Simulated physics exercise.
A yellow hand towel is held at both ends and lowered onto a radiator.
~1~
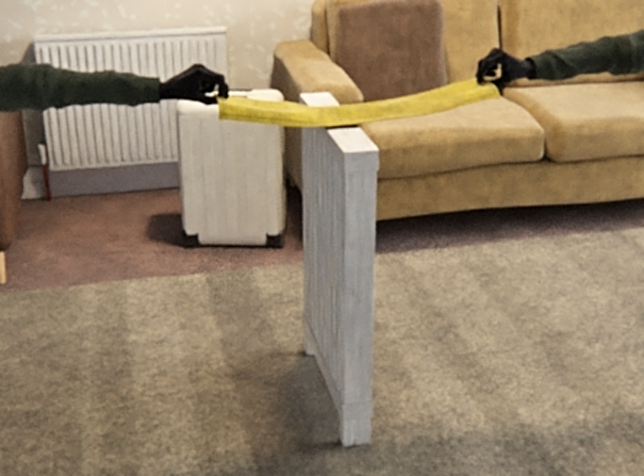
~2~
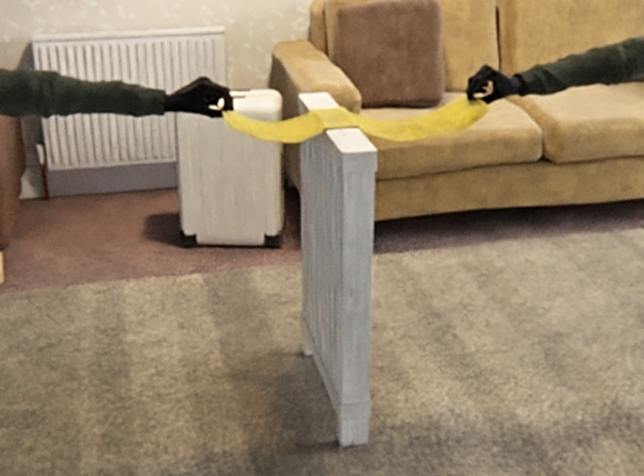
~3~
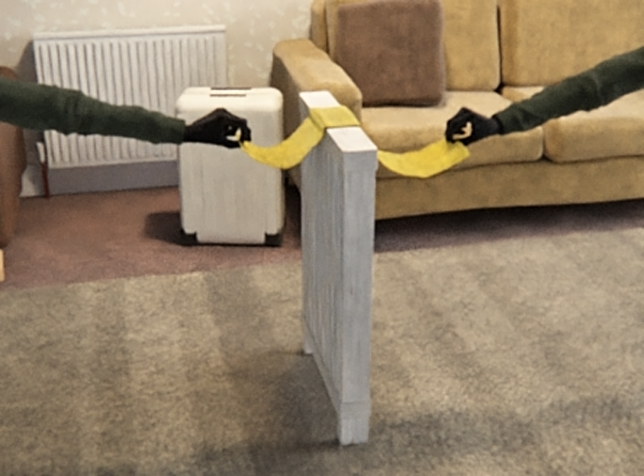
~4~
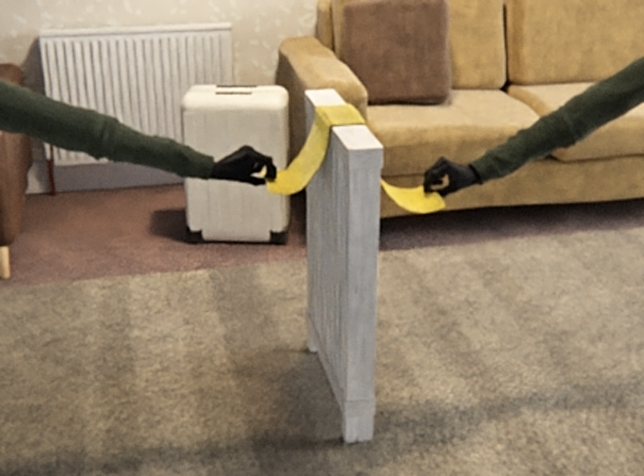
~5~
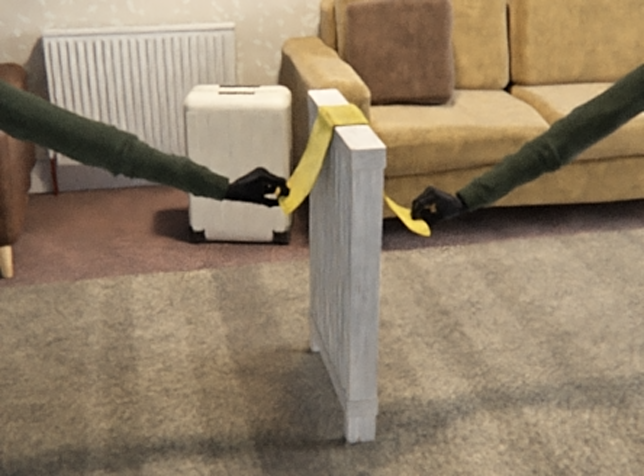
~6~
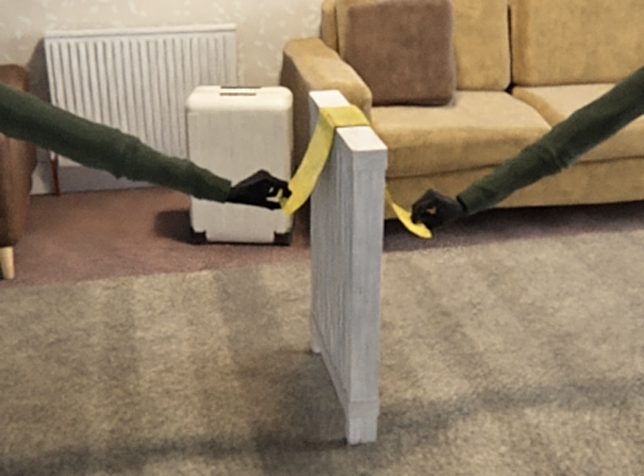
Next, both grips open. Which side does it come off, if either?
I reckon it will hold its position.
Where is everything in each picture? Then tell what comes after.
In the first frame, left end (224, 120); right end (495, 98); top of the radiator (362, 155).
In the second frame, left end (230, 126); right end (486, 114).
In the third frame, left end (249, 154); right end (466, 157); top of the radiator (360, 154).
In the fourth frame, left end (275, 193); right end (441, 208).
In the fifth frame, left end (290, 212); right end (425, 235).
In the sixth frame, left end (291, 213); right end (426, 237); both sides about alike.
Then, 0.24 s after the last picture, hand towel hanging on both sides, left end near (320, 215), right end near (380, 248).
Then, 0.56 s after the last picture, hand towel hanging on both sides, left end near (327, 214), right end near (359, 252).
At rest, hand towel hanging on both sides, left end near (327, 214), right end near (358, 252). The yellow hand towel stays on top.
